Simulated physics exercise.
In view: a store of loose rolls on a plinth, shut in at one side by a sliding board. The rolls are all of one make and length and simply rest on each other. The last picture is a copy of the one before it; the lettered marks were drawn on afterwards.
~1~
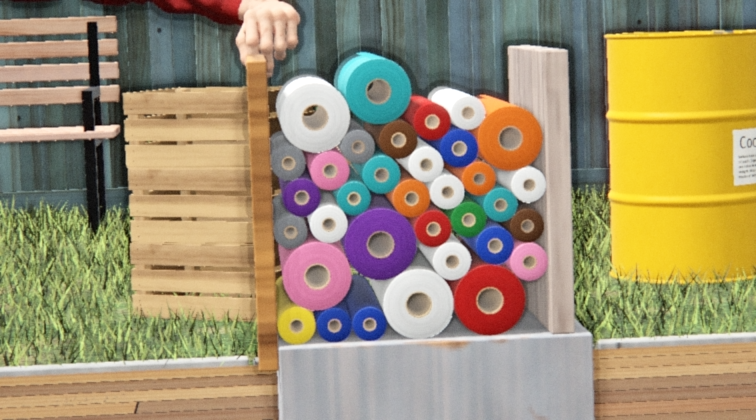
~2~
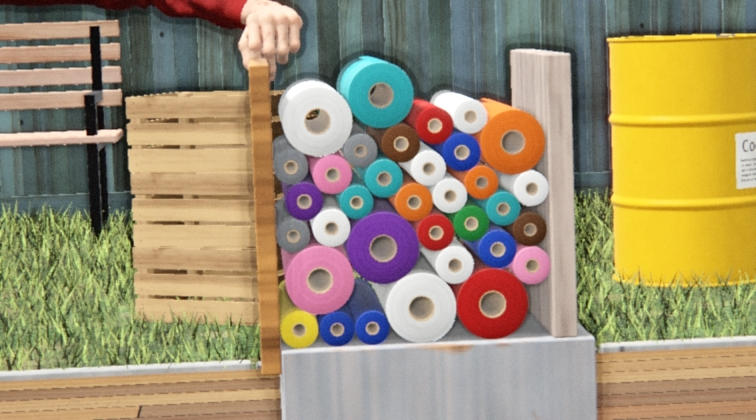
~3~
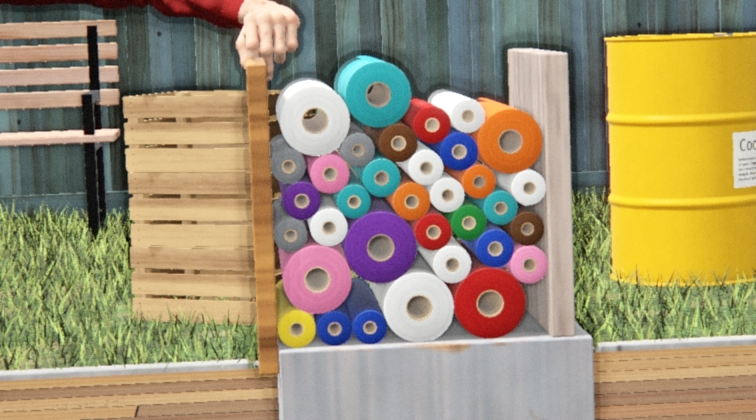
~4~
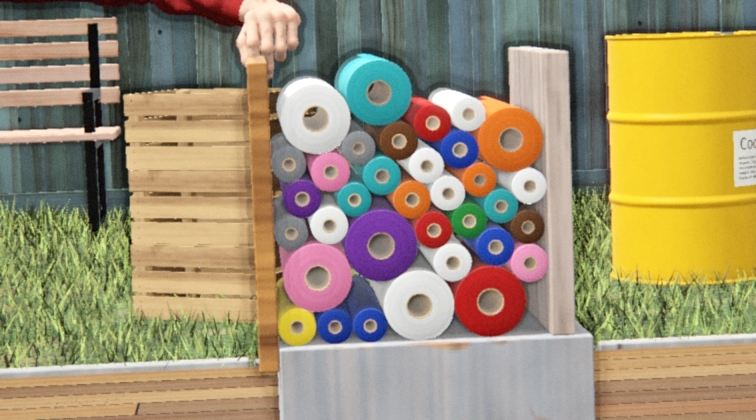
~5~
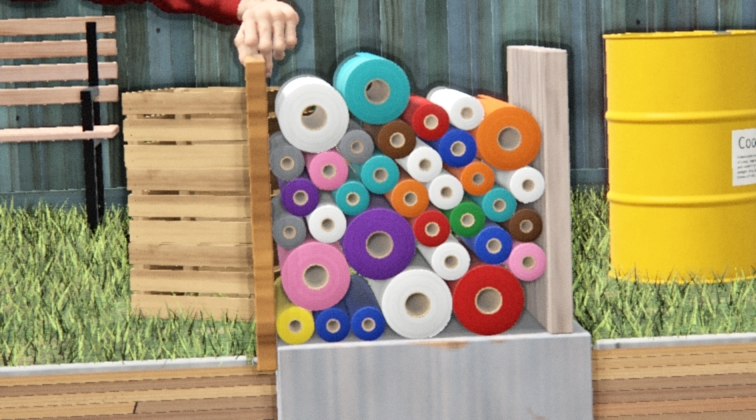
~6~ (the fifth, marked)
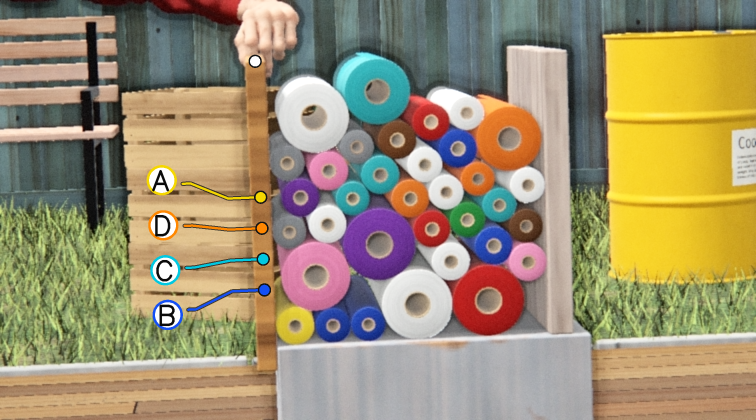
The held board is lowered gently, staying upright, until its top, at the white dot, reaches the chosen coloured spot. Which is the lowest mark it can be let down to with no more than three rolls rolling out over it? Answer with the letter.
Lower it to A and no more.
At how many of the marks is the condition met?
One of them.
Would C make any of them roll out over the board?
Yes.
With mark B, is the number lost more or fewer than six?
At B, more than six.
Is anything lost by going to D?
Yes.
On the marked copy, A at (260, 197); B at (264, 290); C at (263, 259); D at (262, 229); the white dot at (255, 61).
Following A. Soon after the start, top of the board (268, 124).
Later, top of the board (271, 195).
In the end, top of the board (271, 196), one out over the board.
As for the rest, B more than three out over the board; C more than three out over the board; D more than three out over the board.
